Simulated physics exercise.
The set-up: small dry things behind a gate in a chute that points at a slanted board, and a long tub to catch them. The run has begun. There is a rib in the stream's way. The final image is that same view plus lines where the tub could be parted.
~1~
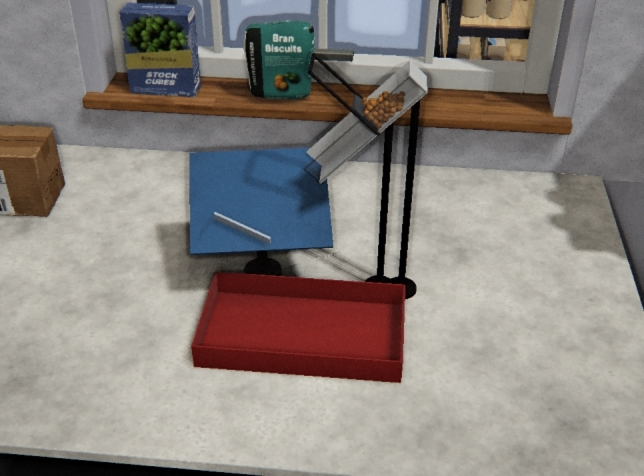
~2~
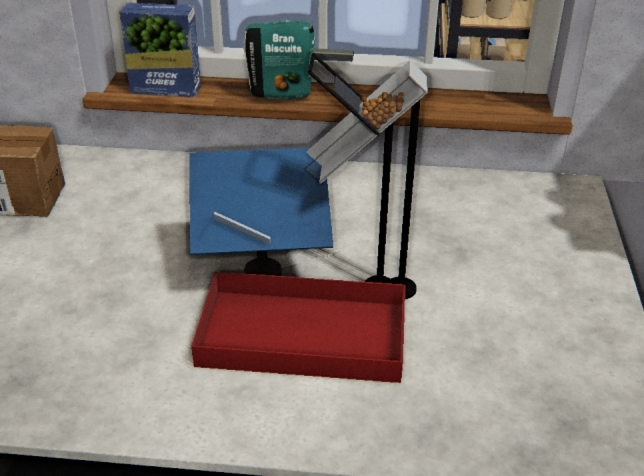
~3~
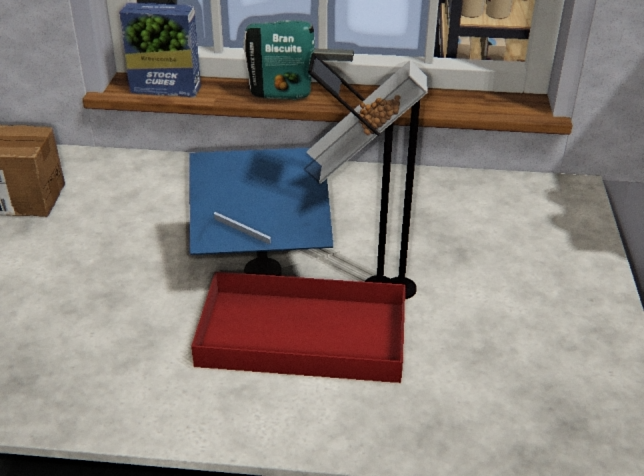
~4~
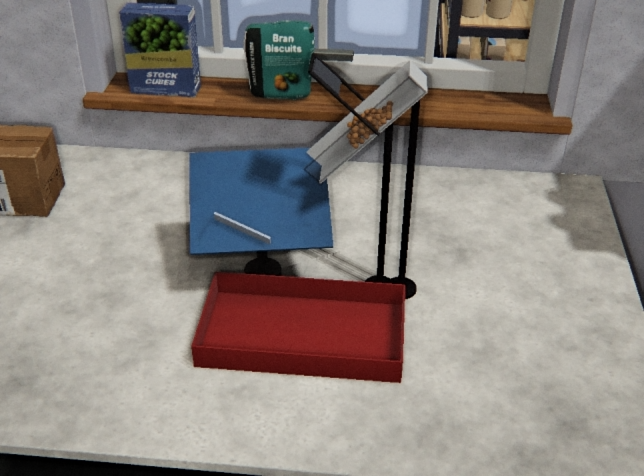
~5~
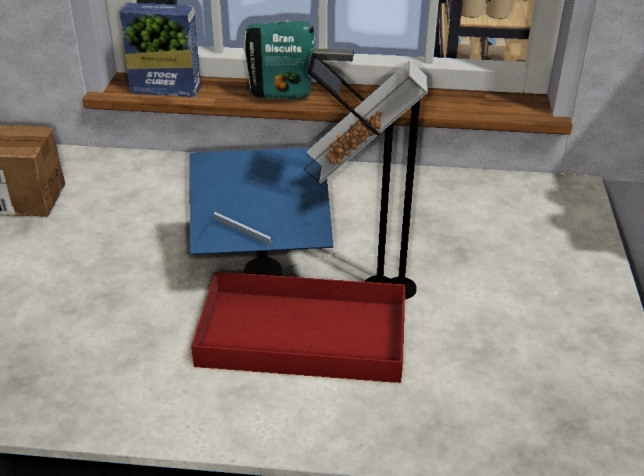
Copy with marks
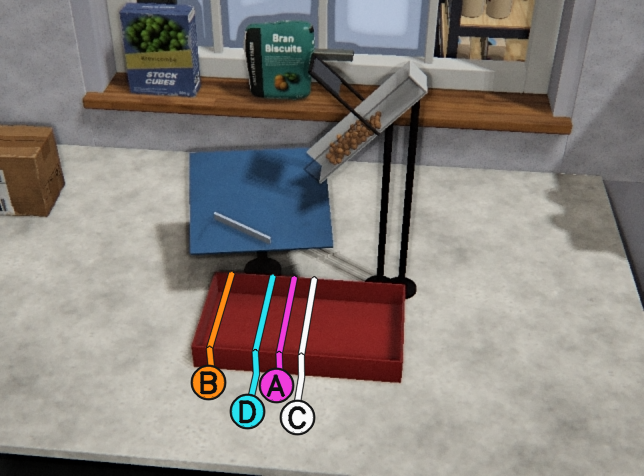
A pale stone worktop fills the view, seen from above and in front by a still camera, with a window and wooden sill behind. A blue slanted board with a thin pale rib stands behind a long red tub, below a grey chute on black posts holding small orange-brown pieces. A dark gate swings up, and the pieces slide leftward down the chute, spreading out.
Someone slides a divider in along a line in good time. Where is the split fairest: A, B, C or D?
The best line is A.
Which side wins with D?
Right.
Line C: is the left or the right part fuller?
Left.
On the marked copy, line A crosses the front rim at (279, 353); line B crosses the front rim at (209, 347); line C crosses the front rim at (301, 354); line D crosses the front rim at (255, 351).
With A, of what is caught, about two thirds on the left of the divider, about a third on the right.
With B, of what is caught, a stray few on the left of the divider, nearly all on the right.
With C, of what is caught, nearly all on the left of the divider, a small part on the right.
With D, of what is caught, a small part on the left of the divider, nearly all on the right.
